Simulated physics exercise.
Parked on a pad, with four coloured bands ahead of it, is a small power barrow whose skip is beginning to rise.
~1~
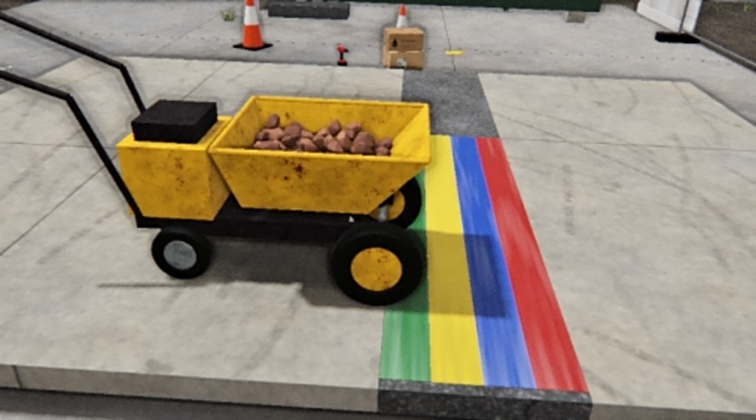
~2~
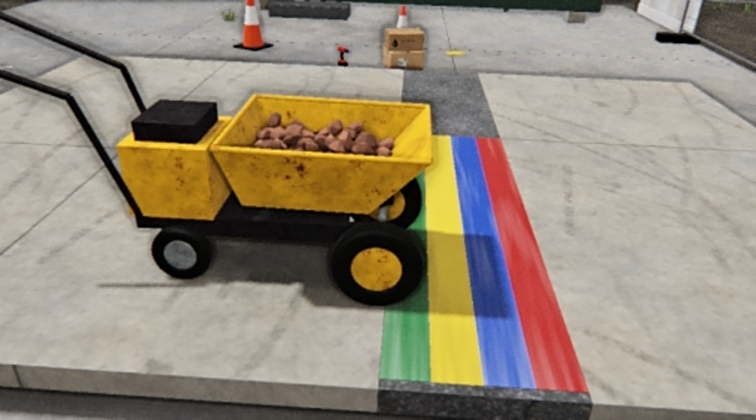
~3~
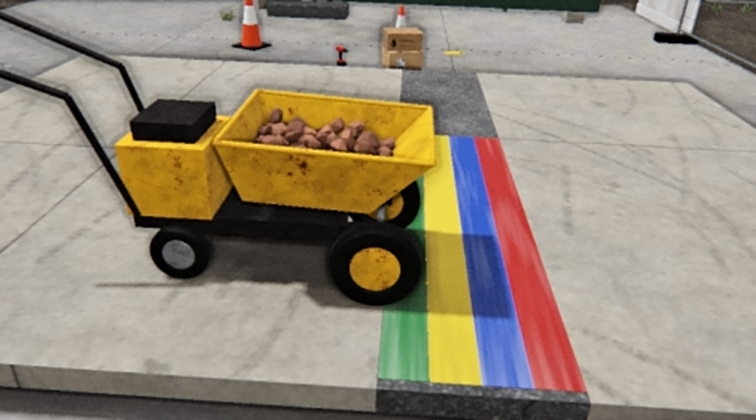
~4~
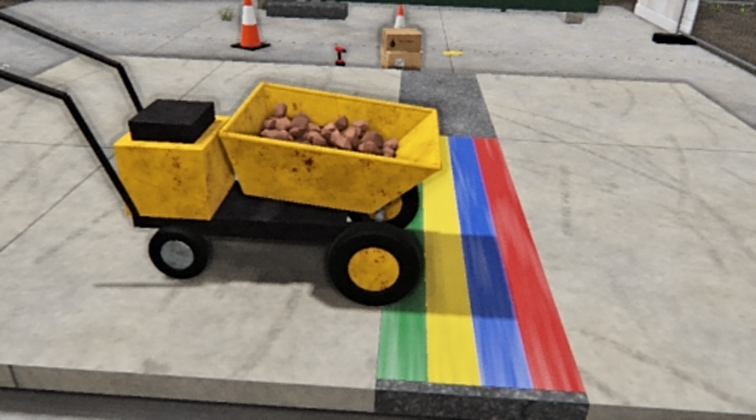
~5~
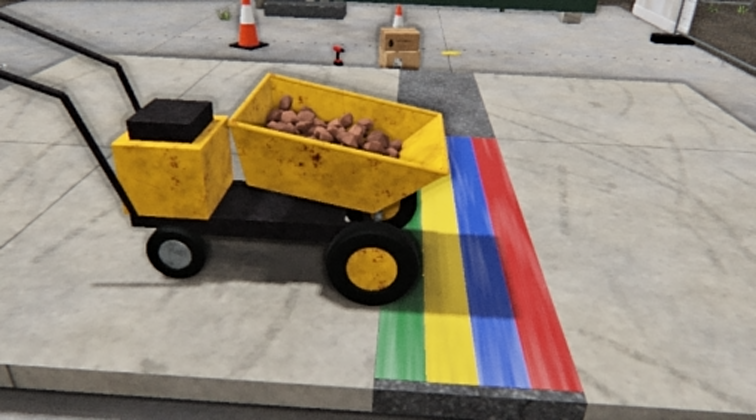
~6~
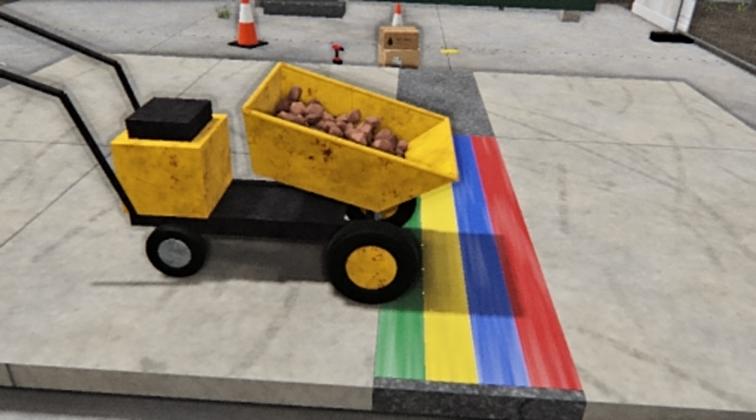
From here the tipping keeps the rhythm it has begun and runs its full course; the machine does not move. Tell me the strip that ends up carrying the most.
Red.
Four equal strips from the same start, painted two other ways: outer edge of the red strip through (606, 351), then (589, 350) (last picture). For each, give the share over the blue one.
Shares: About 30 per cent; about 30 per cent.
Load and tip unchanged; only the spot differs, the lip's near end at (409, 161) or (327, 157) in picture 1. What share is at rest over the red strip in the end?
The first stopping place yields 30 % and the other yields 10 %.
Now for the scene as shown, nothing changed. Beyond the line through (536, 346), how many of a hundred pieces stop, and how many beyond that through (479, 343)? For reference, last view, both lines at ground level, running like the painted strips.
First roughly 50 percent, then 80 percent.
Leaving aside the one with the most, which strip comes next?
The answer is blue.
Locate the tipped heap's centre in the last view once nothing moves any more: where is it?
Near pixel (528, 264).
Soon, skip tipped steeply; all in the skip.
A while on, skip tipped right over; most in the skip; a stray few over the blue strip; a small part over the red strip; a stray few off the paint.
Towards the end, skip tipped right over; about a quarter in the skip; a small part over the blue strip; about a third over the red strip; about a quarter off the paint.
Finally, skip tipped right over; about a quarter in the skip; none over the green strip; none over the yellow strip; a small part over the blue strip; about a third over the red strip; about a quarter off the paint.
